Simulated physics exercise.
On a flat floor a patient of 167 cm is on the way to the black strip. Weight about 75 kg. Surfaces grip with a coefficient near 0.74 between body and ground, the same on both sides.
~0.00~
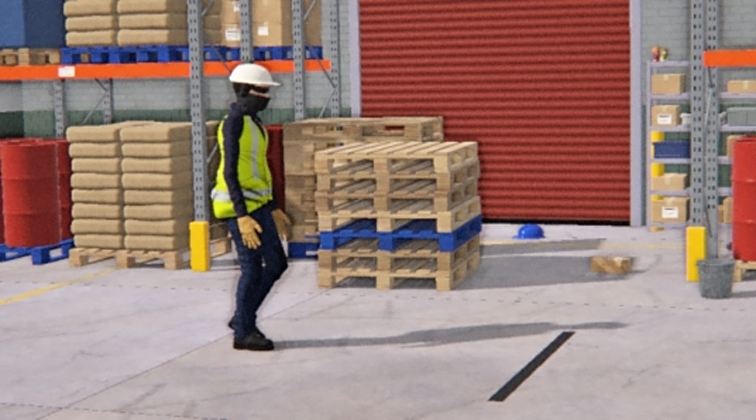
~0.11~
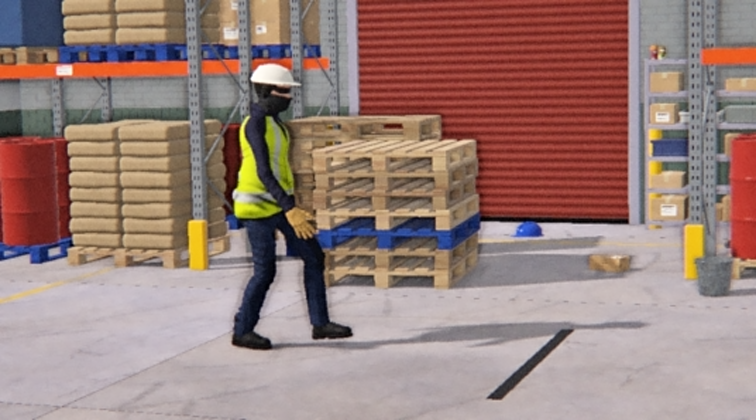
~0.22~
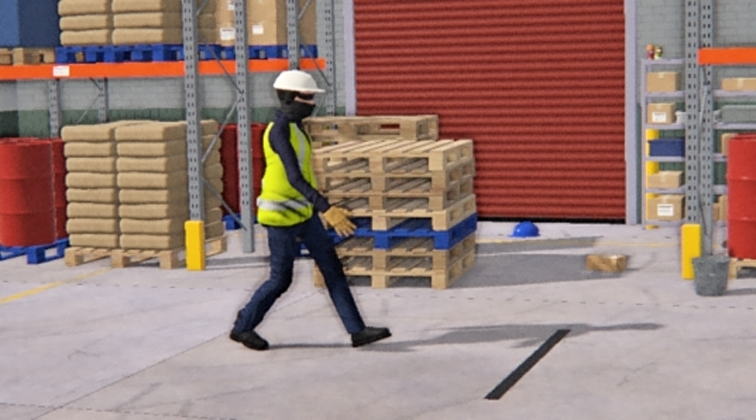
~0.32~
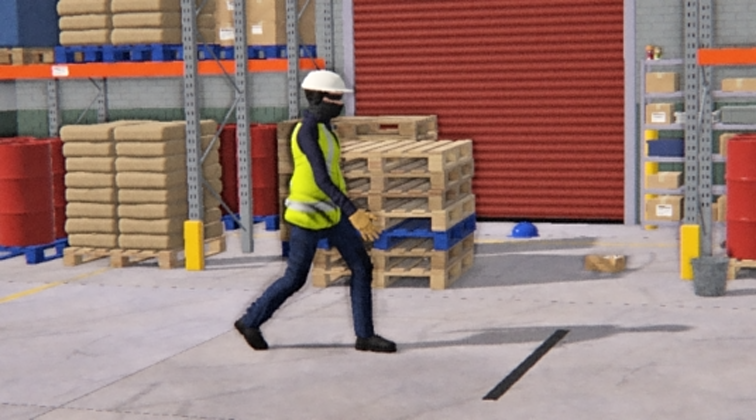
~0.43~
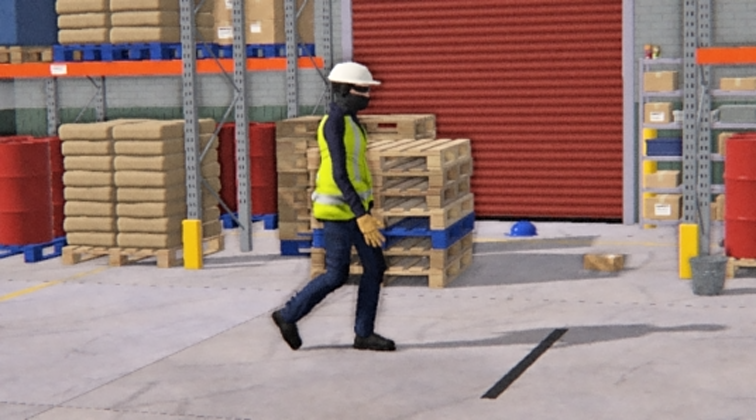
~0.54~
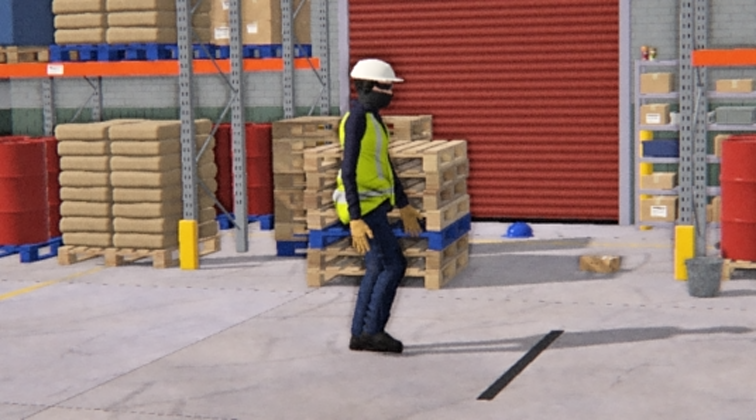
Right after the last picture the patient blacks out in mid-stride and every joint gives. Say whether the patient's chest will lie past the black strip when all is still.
In the end the patient's chest passes the black strip.
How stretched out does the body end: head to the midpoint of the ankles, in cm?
Some 70 cm apart.
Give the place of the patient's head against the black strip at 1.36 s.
Some 45 cm past it.
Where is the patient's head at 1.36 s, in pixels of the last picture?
Around (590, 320).
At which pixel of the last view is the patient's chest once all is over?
Near (569, 355).
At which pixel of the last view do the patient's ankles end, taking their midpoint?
At about (547, 352).
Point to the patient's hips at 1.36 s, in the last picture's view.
Around (514, 343).
After 0.81 s the patient's chest is 55 cm short of the black strip, near (428, 201) in the last picture's view; the patient's head 53 cm short of the black strip.
After 1.06 s the patient's chest is 17 cm short of the black strip, near (485, 261) in the last picture's view; the patient's head 15 cm short of the black strip.
After 1.36 s the patient's chest is 28 cm past the black strip, near (559, 348) in the last picture's view; the patient's head 46 cm past the black strip.
Final state at 3.4 s, patient's head crosses the black strip; patient's chest crosses the black strip.
